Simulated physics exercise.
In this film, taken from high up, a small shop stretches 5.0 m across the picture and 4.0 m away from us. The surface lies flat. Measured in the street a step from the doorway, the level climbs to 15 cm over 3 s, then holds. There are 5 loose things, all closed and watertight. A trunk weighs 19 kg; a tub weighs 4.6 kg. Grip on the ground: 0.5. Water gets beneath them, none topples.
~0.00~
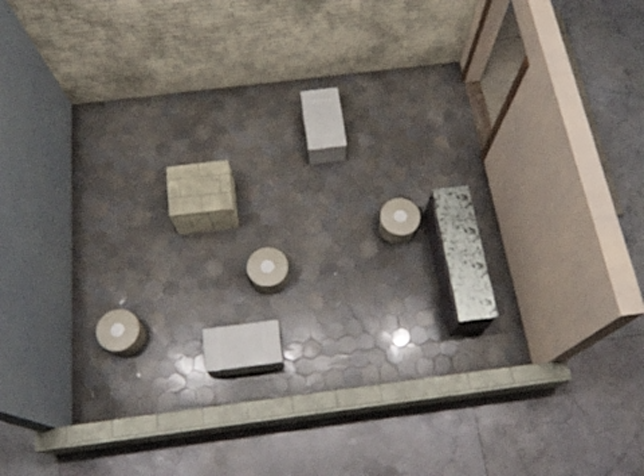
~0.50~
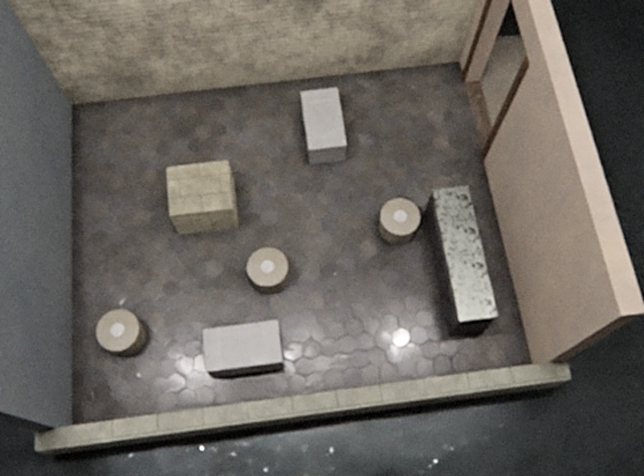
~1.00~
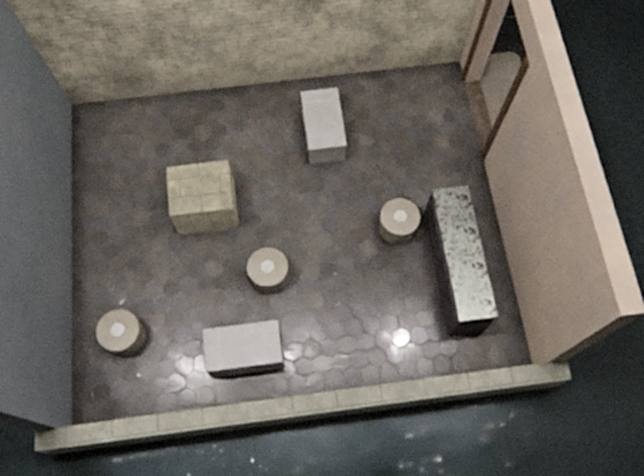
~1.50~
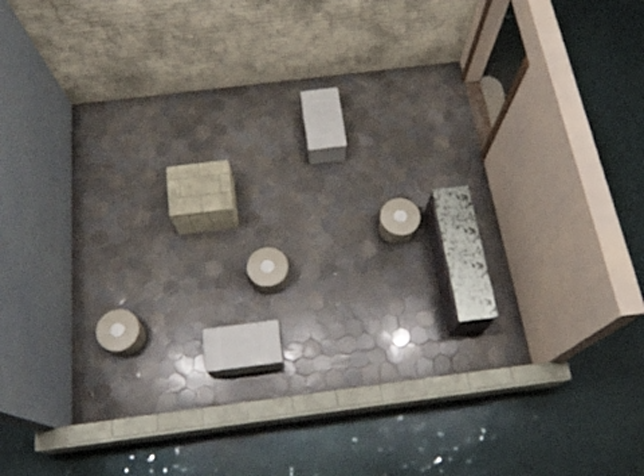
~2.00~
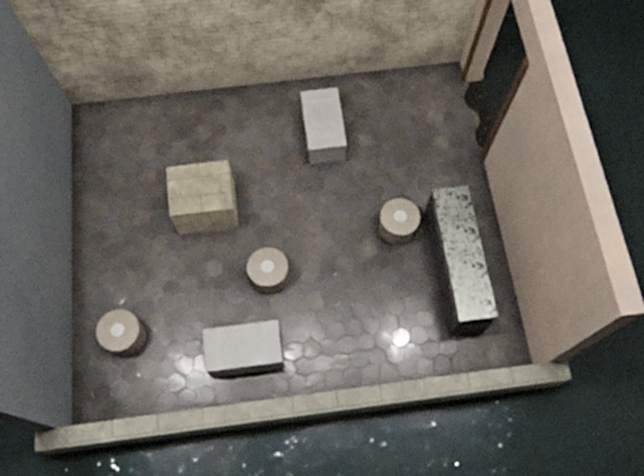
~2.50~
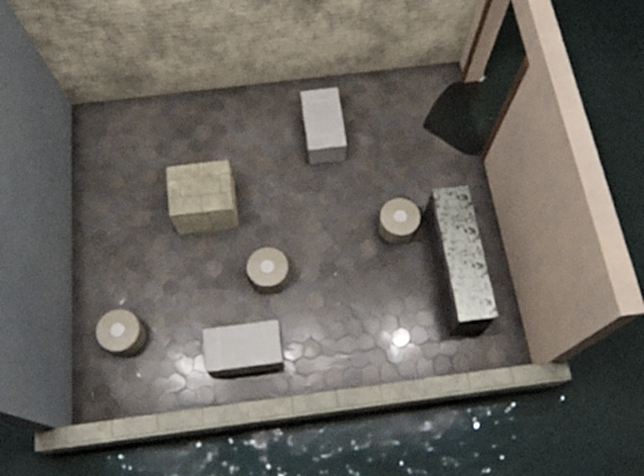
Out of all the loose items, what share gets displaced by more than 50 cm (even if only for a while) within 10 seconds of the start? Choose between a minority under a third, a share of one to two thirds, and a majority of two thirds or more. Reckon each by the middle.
A share of one to two thirds.
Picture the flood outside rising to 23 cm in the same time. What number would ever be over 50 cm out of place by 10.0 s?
The answer would then be 3.
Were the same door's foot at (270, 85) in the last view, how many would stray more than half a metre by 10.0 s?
Then it comes to 1 of them.
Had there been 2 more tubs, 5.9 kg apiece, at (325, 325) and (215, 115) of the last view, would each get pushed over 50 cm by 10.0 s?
Note: Item 1 below threshold; item 2 above threshold.
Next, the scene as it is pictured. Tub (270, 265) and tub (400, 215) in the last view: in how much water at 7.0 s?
Close to 2 and 2 centimetres.
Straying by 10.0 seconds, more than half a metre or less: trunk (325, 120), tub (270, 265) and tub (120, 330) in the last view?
First farther, then farther, then not as far.
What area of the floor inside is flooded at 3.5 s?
About 2.5 m2.
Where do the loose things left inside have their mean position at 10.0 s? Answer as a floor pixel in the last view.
(236, 278).
After 3.5 s 0 of 5 are over 50 cm from their spots; 0 afloat.
After 4.5 s 0 of 5 are over 50 cm from their spots; 0 afloat.
After 7.0 s 1 of 5 are over 50 cm from their spots; 0 afloat.
After 10.0 s 2 of 5 are over 50 cm from their spots, and 2 have been at some point; 1 afloat.
